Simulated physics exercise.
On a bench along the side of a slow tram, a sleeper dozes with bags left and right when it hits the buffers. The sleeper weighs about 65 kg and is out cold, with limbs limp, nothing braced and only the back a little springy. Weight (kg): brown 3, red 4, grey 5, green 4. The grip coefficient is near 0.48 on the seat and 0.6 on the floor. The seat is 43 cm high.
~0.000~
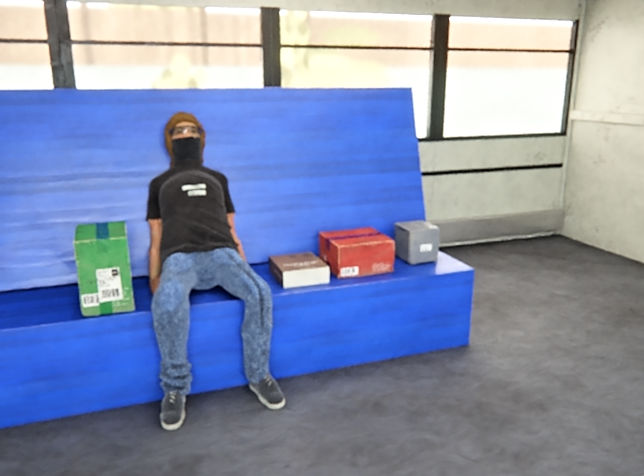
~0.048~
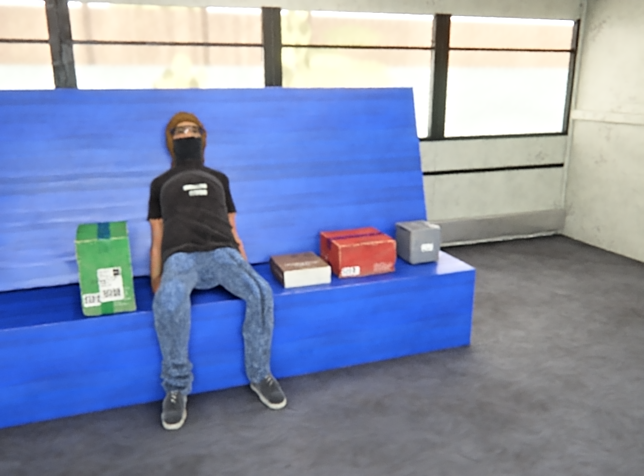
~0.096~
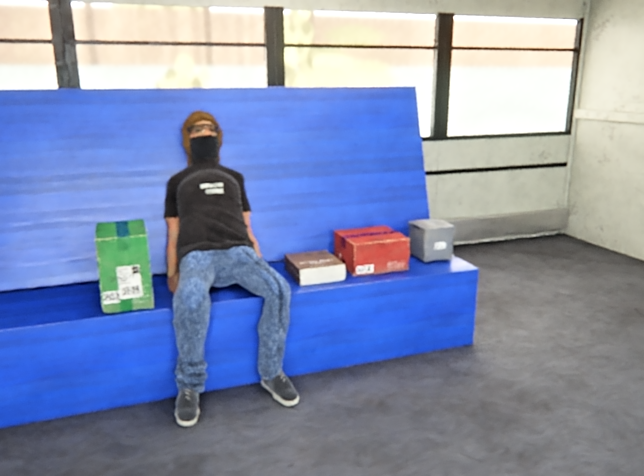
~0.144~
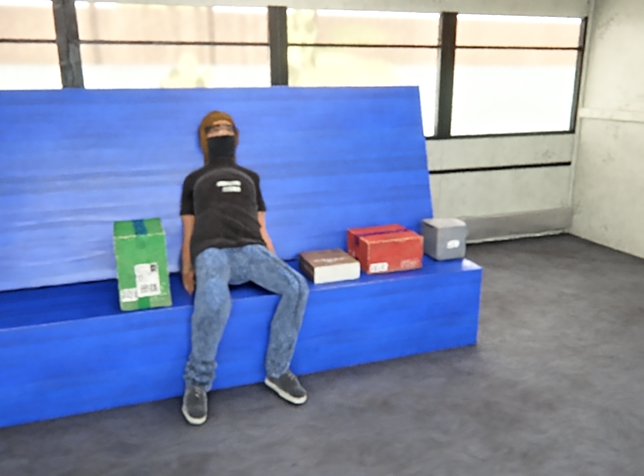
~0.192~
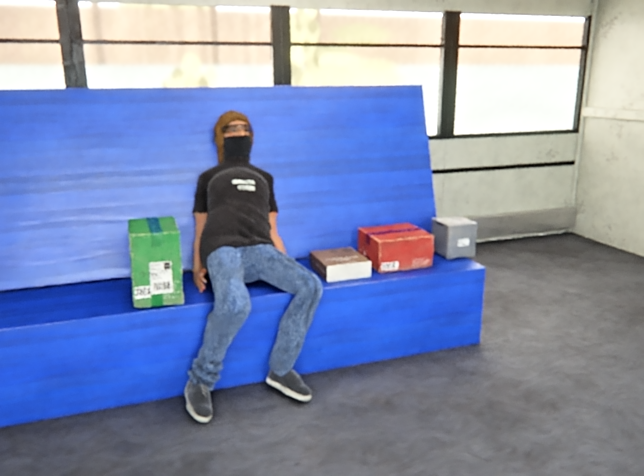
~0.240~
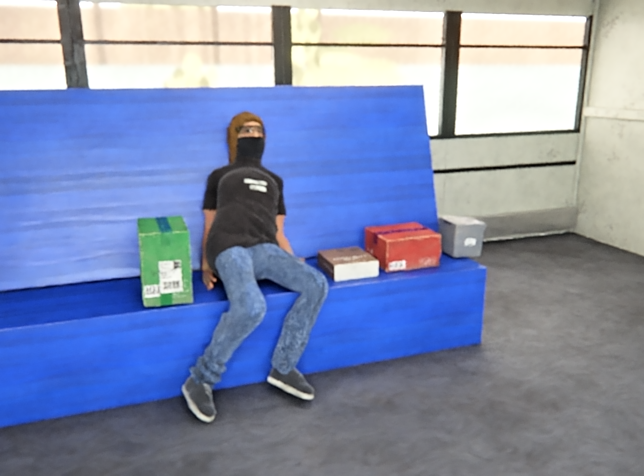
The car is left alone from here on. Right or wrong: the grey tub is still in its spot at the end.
Wrong, it has moved off.
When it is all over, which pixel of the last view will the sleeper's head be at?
It ends up at about (359, 233).
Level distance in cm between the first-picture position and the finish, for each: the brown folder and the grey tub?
The brown folder has moved 25 and the grey tub 50.
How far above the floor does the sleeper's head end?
The head finishes around 55 centimetres above the floor.
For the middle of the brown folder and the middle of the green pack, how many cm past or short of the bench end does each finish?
Brown folder short by 70, green pack short by 160.
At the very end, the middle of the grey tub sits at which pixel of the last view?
You'll find it around (498, 302) at the end.
After 0.40 s the grey tub is 9 cm past the bench end, tilted 60°, near (473, 245) in the last picture's view.
After 0.65 s the grey tub is 23 cm past the bench end, tilted 155°, near (491, 298) in the last picture's view.
After 1.05 s the grey tub is 29 cm past the bench end, tilted 180°, near (498, 302) in the last picture's view; the brown folder 65 cm short of the bench end, tilted 0°.
At rest, 2.6 s, brown folder stays on; red carton stays on; grey tub drops off; green pack stays on; sleeper's hips keep to the seat.
